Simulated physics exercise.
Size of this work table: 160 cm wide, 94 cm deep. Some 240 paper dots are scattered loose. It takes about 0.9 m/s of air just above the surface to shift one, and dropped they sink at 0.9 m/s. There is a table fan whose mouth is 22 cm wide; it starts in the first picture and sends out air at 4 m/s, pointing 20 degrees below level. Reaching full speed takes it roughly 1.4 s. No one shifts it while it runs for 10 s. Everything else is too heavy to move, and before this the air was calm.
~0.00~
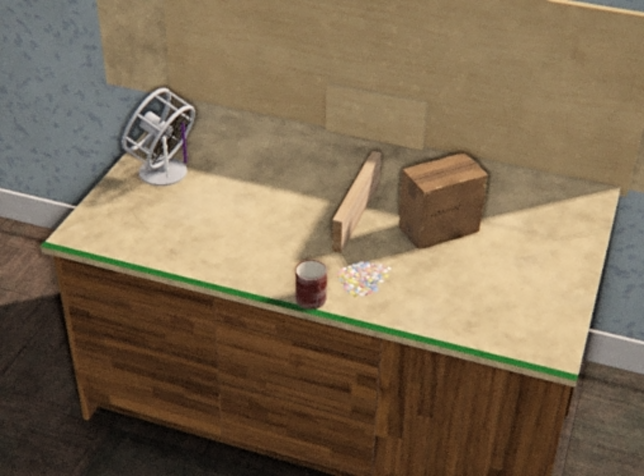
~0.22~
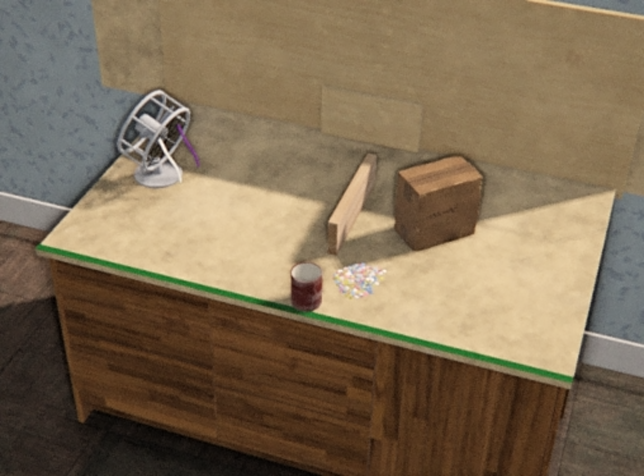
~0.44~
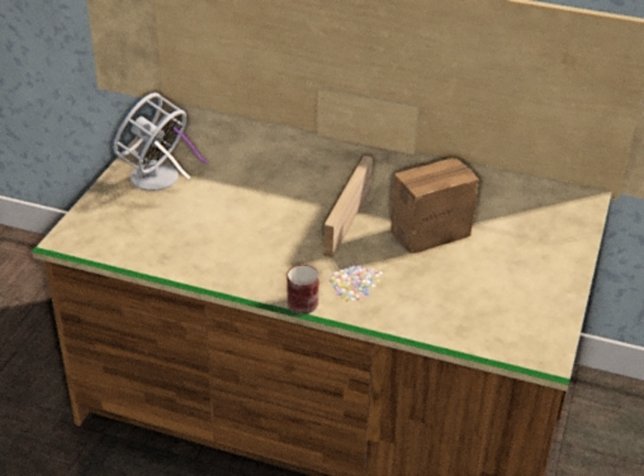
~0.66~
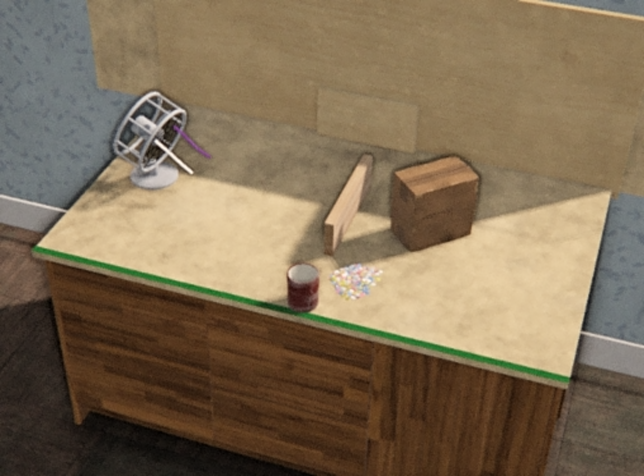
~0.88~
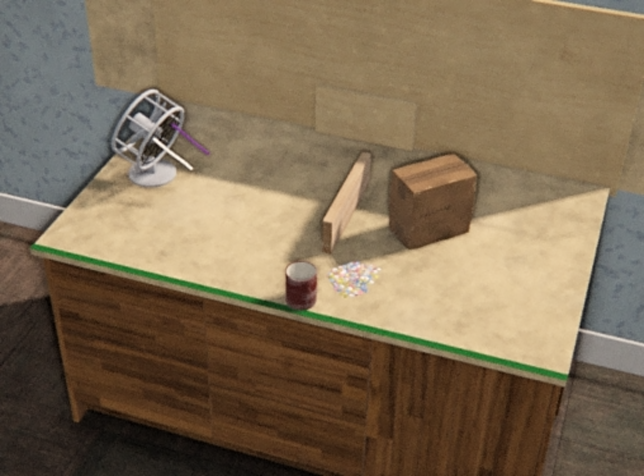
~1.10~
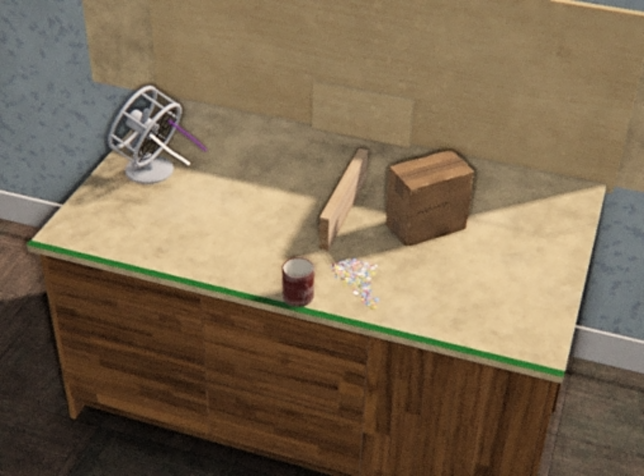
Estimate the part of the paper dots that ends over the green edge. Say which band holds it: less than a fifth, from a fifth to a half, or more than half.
Odds are the part over that edge will beat fifty percent.
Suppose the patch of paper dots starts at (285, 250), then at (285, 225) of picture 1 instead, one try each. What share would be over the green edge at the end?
About 90 and 100 in a hundred, in that order.
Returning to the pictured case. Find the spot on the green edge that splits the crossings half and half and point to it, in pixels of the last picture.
At roughly pixel (421, 343).
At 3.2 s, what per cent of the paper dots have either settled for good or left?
The share is near 60 per cent.
After 2.0 s the count stands so, 32 % are over the green edge; the middle of those still in play is near (349, 276).
After 3.2 s the count stands so, 72 % are over the green edge; the middle of those still in play is near (384, 288).
After 5.5 s the count stands so, 87 % are over the green edge.
After 10.0 s, at the end, 88 % are over the green edge.
